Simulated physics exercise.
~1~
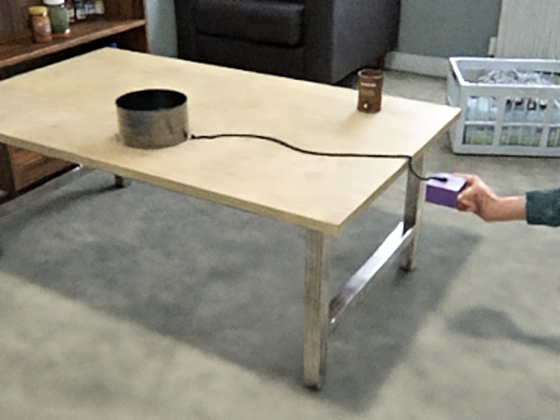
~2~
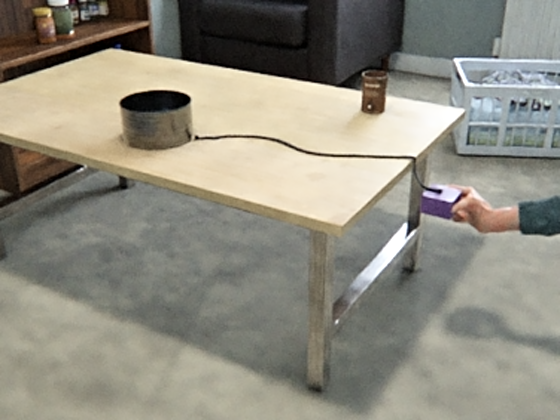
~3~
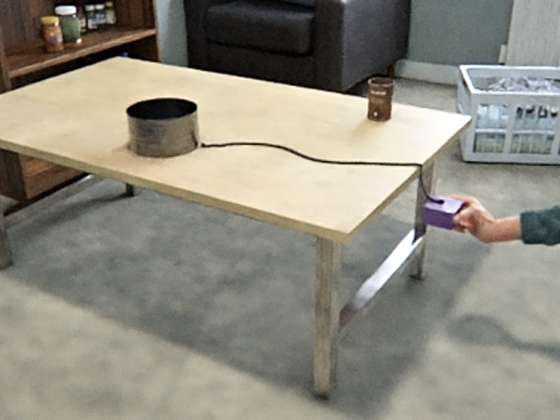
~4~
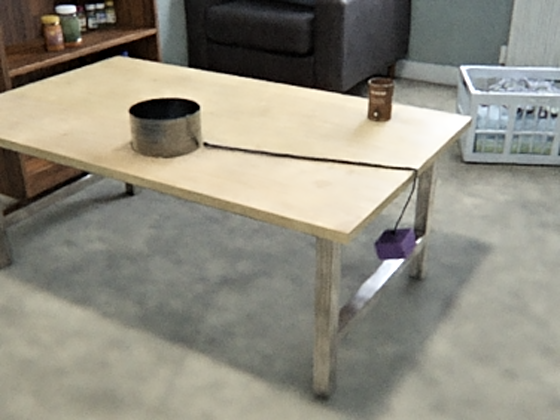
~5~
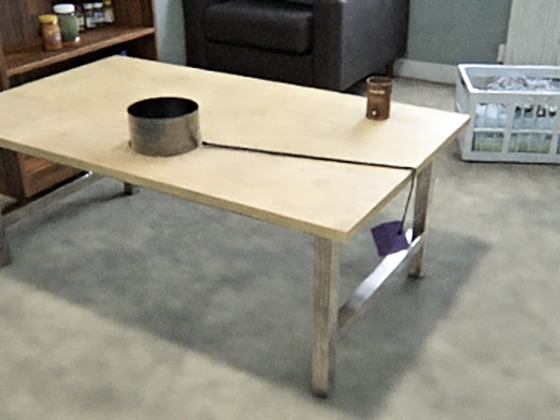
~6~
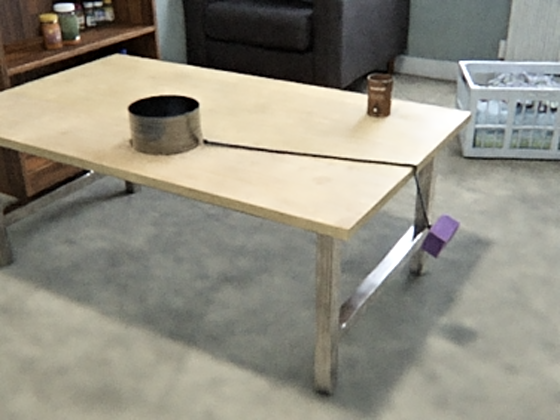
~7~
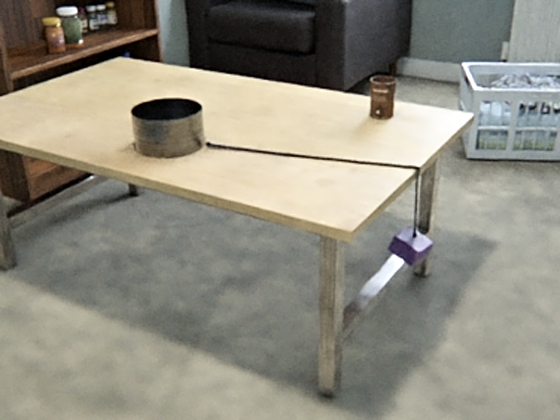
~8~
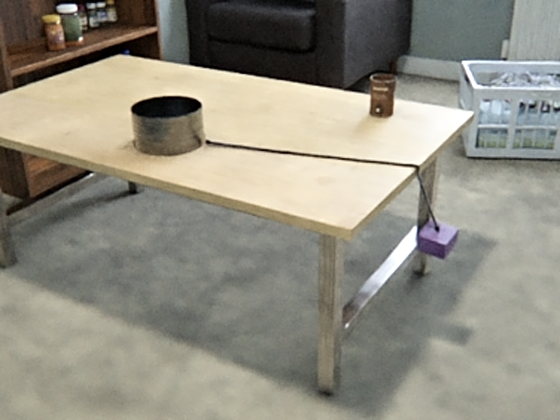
A purple block on a dark ribbon is held by a hand just off the right side of a pale wooden table, with the ribbon running across the top to a dark round pot near a brown cup. The hand lowers slightly, then lets go and draws away out of view. The block drops a little and swings left beneath the table's edge as the ribbon pulls straight. It tilts and sways right, then left, then right again. At the end it dangles above the floor, while the pot and cup stay in place.
